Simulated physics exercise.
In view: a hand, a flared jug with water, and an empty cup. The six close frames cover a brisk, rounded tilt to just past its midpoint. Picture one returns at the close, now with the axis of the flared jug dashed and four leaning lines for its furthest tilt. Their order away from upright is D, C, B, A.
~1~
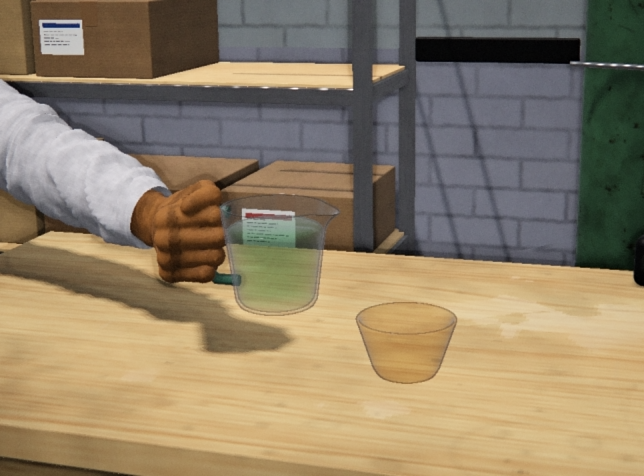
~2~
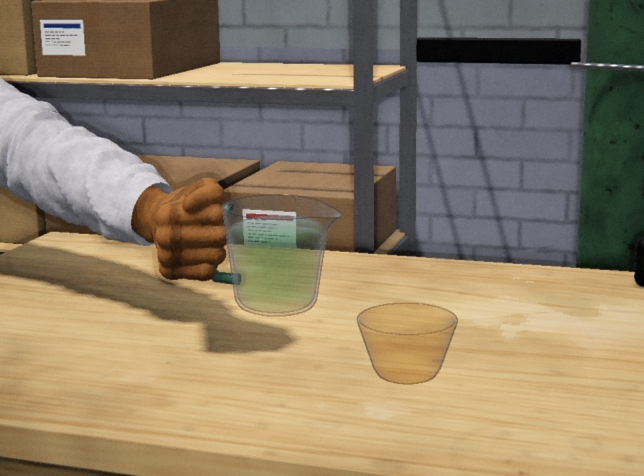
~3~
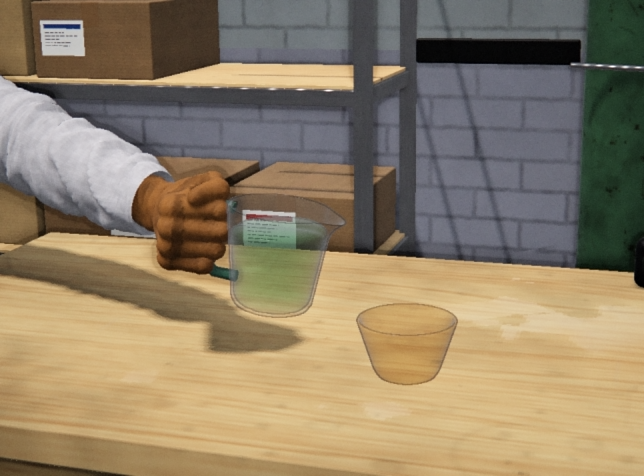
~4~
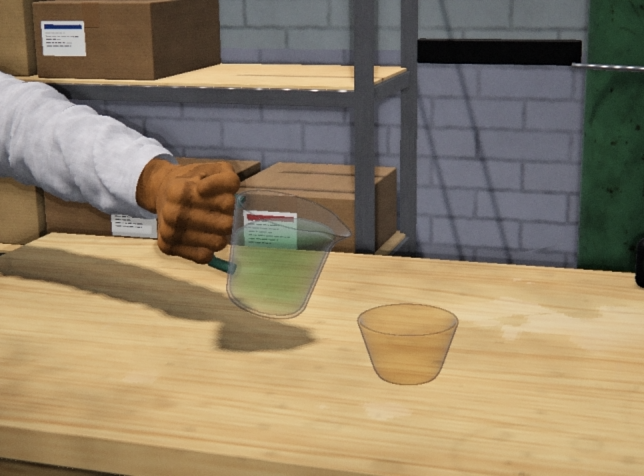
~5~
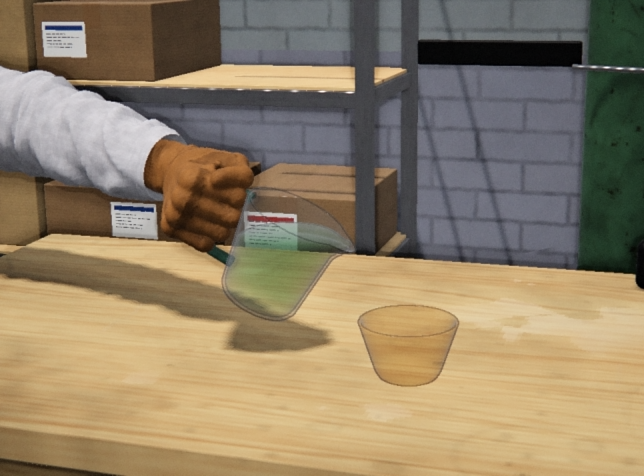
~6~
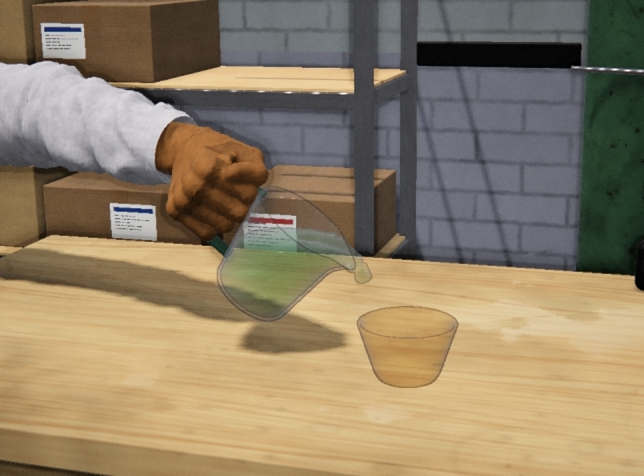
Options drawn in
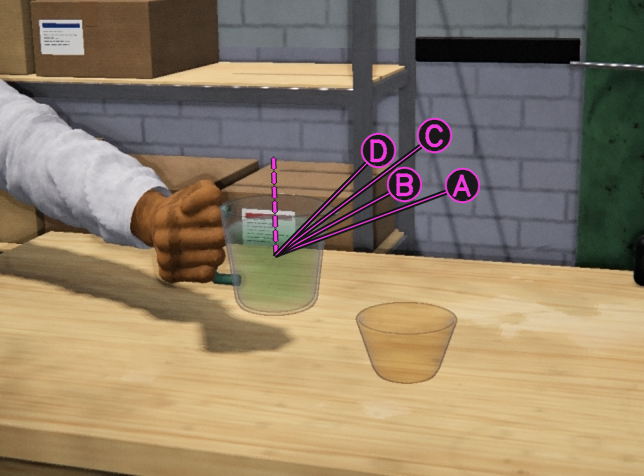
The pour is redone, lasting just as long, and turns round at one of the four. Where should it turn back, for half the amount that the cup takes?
D is best.
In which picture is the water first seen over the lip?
In picture 6.
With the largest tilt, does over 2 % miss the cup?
Yes.
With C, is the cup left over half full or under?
Over half.
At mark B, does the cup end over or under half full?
Over.
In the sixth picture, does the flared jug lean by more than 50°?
No, it does not.
On the marked copy, A at (447, 191); B at (389, 193); C at (421, 145); D at (366, 163).
With A, the cup ends with about 80 % of what it can hold; 22 % of the water is spilt.
With B, the cup ends with about 79 % of what it can hold; 9 % of the water is spilt.
With C, the cup ends with about 70 % of what it can hold.
With D, the cup ends with about 47 % of what it can hold.
